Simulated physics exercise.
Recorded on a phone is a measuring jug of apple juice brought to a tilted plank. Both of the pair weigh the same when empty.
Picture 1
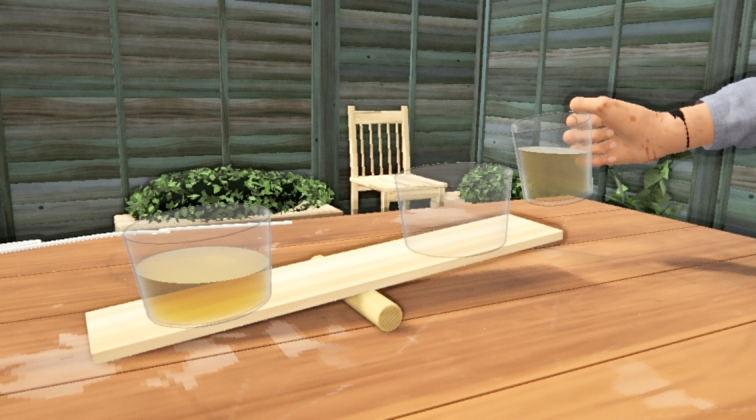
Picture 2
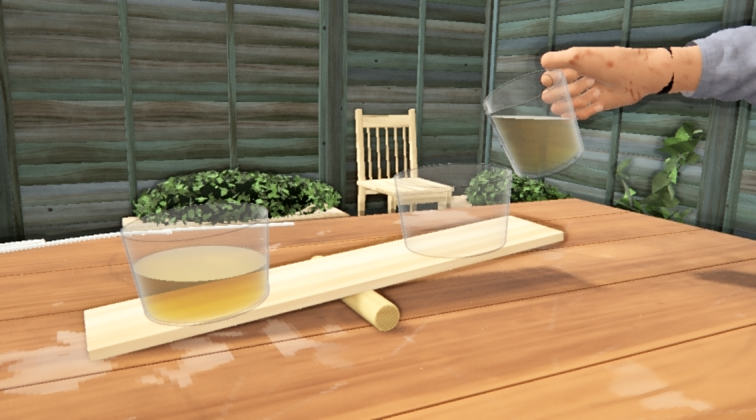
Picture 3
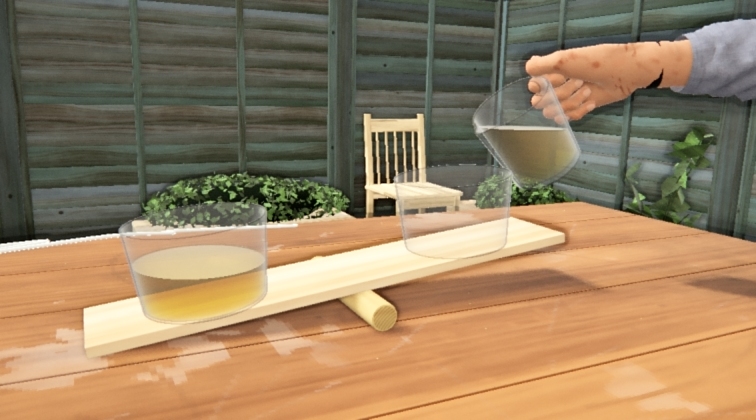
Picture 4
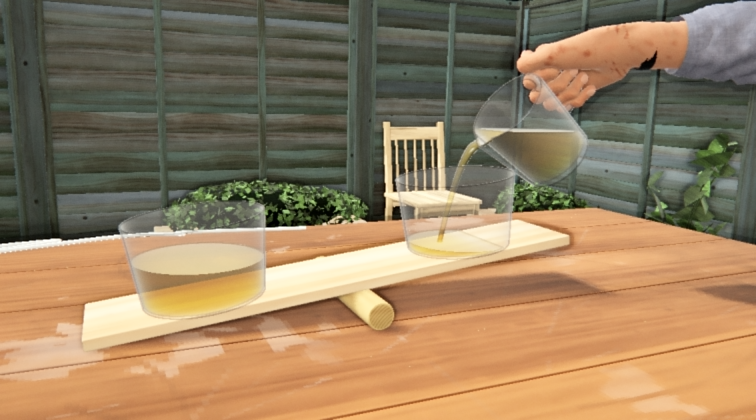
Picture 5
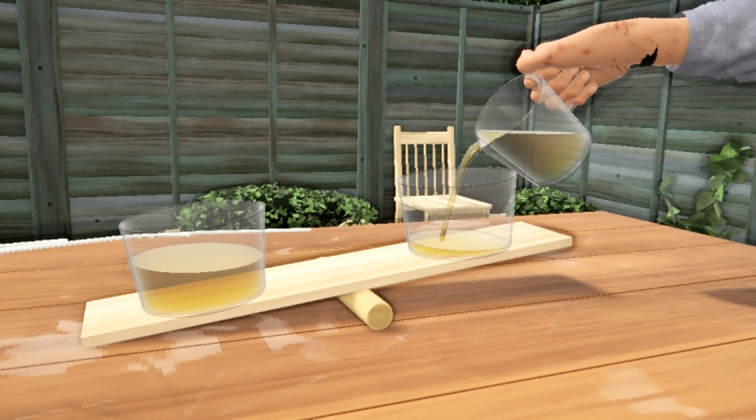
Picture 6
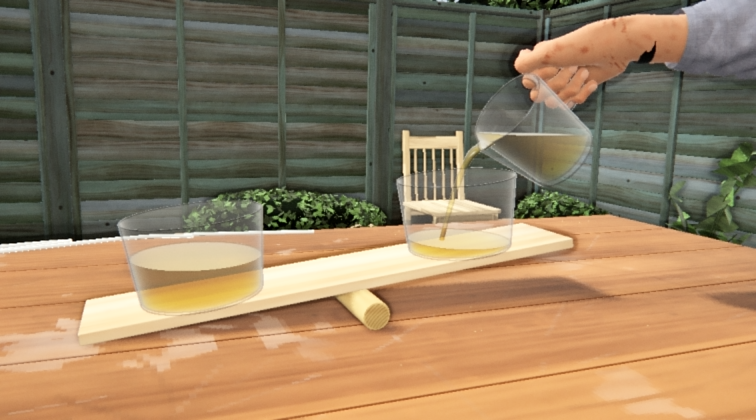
A hand lifts a jug, tilts it, and pours yellowish liquid into the raised right tub.
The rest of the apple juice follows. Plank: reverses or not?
Most likely it will fail to swap sides.
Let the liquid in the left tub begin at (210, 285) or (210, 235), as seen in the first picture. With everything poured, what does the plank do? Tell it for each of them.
First tilts over, then stays put.
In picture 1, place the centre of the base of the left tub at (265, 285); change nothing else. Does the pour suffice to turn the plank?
Result noted: Turns over.
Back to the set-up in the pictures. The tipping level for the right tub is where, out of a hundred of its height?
I'd put it at around 50 percent.
Next, the right tub is about a quarter full; the plank leans as before.
After that, the right tub is about a third full; the plank leans as before.
Finally, the right tub is about a third full; the plank leans as before.
